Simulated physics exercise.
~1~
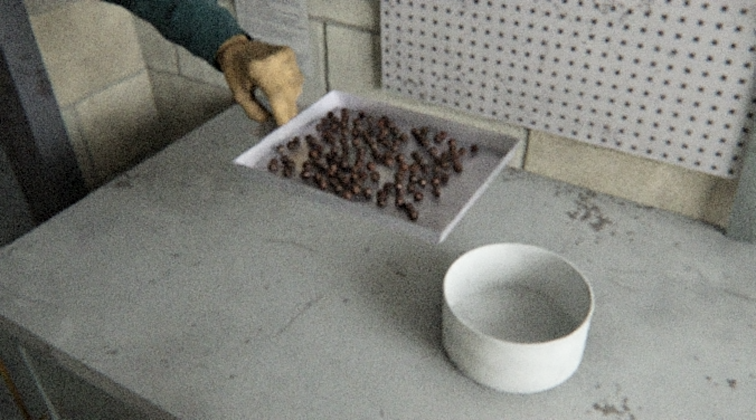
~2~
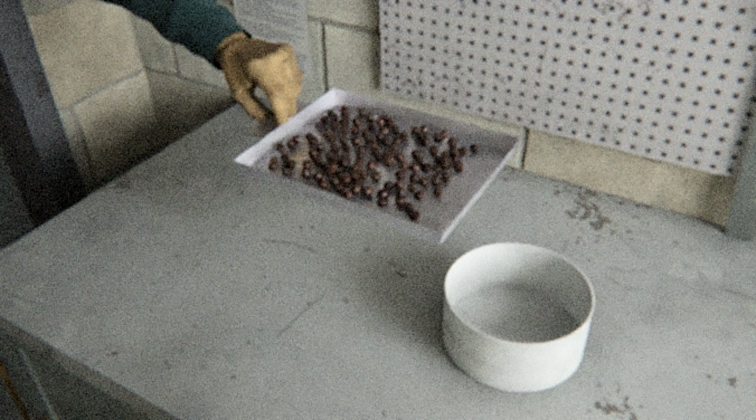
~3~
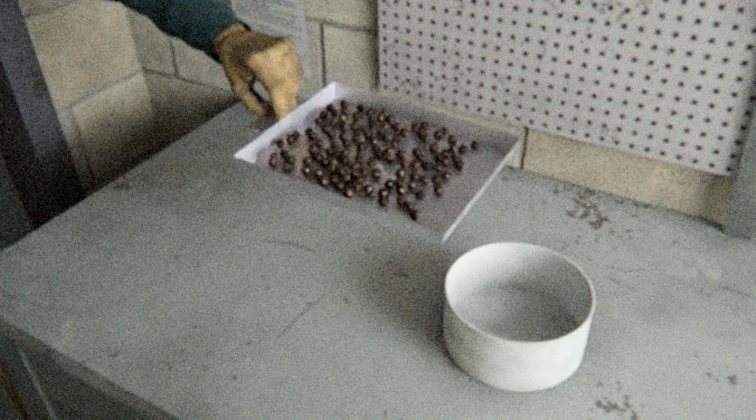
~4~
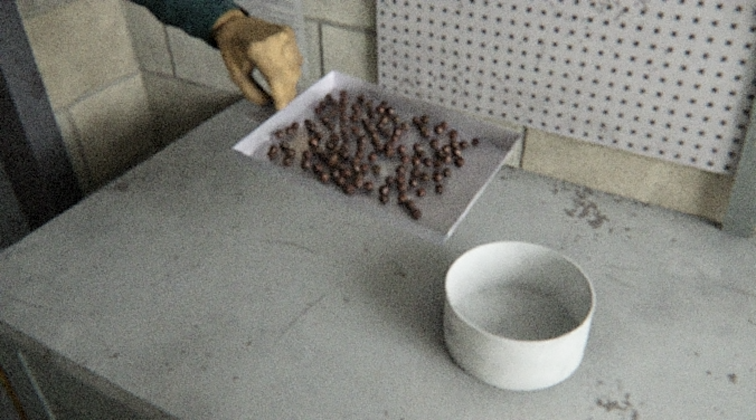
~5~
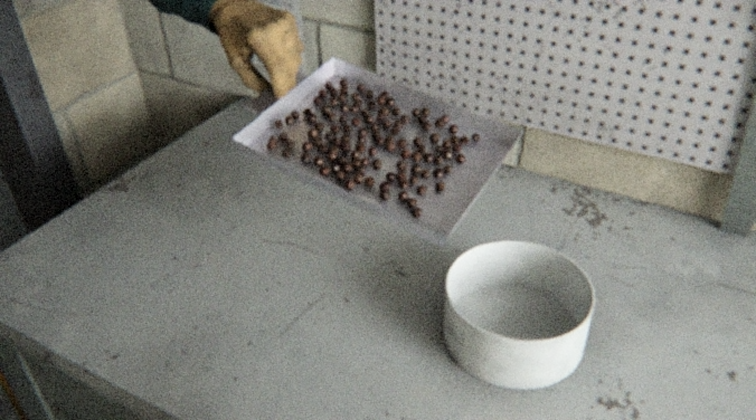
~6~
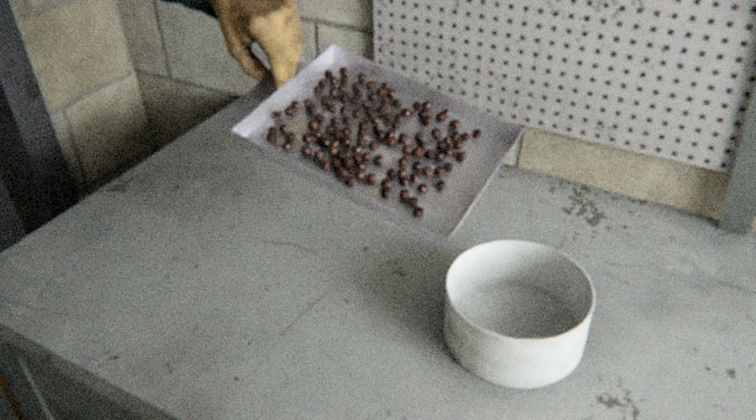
A shallow white tray of small dark brown balls tilted gradually as a gloved hand raised its far left corner, while the round white pot in front of it stayed still on the grey table.
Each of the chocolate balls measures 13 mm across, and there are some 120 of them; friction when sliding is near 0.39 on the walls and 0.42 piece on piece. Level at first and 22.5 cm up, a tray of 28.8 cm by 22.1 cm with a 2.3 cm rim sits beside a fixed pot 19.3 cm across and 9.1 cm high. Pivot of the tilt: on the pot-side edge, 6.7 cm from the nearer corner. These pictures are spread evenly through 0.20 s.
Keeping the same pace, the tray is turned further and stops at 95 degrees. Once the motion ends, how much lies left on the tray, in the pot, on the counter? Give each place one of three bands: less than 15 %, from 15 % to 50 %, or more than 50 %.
Tray - less than 15 %; pot - from 15 % to 50 %; counter - more than 50 %.
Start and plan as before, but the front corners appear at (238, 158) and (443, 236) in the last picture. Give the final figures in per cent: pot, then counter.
Final per cent - pot 0, counter 100.
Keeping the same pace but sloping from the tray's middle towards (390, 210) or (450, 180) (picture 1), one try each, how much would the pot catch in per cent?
That would be close to 0 per cent and then close to 75 per cent.
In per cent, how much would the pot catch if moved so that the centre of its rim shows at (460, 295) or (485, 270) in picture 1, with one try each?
Try one: ~ 70 %; try two: ~ 10 %.
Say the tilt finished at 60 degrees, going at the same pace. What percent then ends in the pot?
Estimate: Roughly 10 percent.
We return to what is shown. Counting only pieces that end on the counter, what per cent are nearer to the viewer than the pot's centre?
Near 100 in a hundred.
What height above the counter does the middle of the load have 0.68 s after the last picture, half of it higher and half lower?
Roughly 24 cm above the counter.
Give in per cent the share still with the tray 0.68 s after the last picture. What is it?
70%, roughly.
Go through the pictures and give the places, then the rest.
The first frame shows tray tilt 0 degrees, front corners at (240, 160) and (439, 228); middle of the pieces at (375, 153); pot at (518, 290).
The second frame shows tray tilt 1 degrees, front corners at (240, 160) and (440, 228); middle of the pieces at (376, 152).
The third frame shows tray tilt 3 degrees, front corners at (240, 155) and (442, 229); middle of the pieces at (376, 149).
The fourth frame shows tray tilt 6 degrees, front corners at (239, 147) and (443, 231), lowest corner right front; middle of the pieces at (376, 143).
The fifth frame shows tray tilt 10 degrees, front corners at (238, 138) and (445, 232), lowest corner right front; middle of the pieces at (377, 136).
The sixth frame shows tray tilt 14 degrees, front corners at (238, 129) and (446, 234), lowest corner right front; middle of the pieces at (377, 129); pot at (519, 286).
Then, 0.41 s after the last picture, tilt 53 degrees; the tray holds 100 %, the pot 0 %.
Then, 0.68 s after the last picture, tilt 79 degrees; the tray holds 70 %, the pot 5 %.
Then, 1.05 s after the last picture, tilt 95 degrees; the tray holds 5 %, the pot 25 %.
In the end, tray 0 %, pot 25 %, counter 75 %.
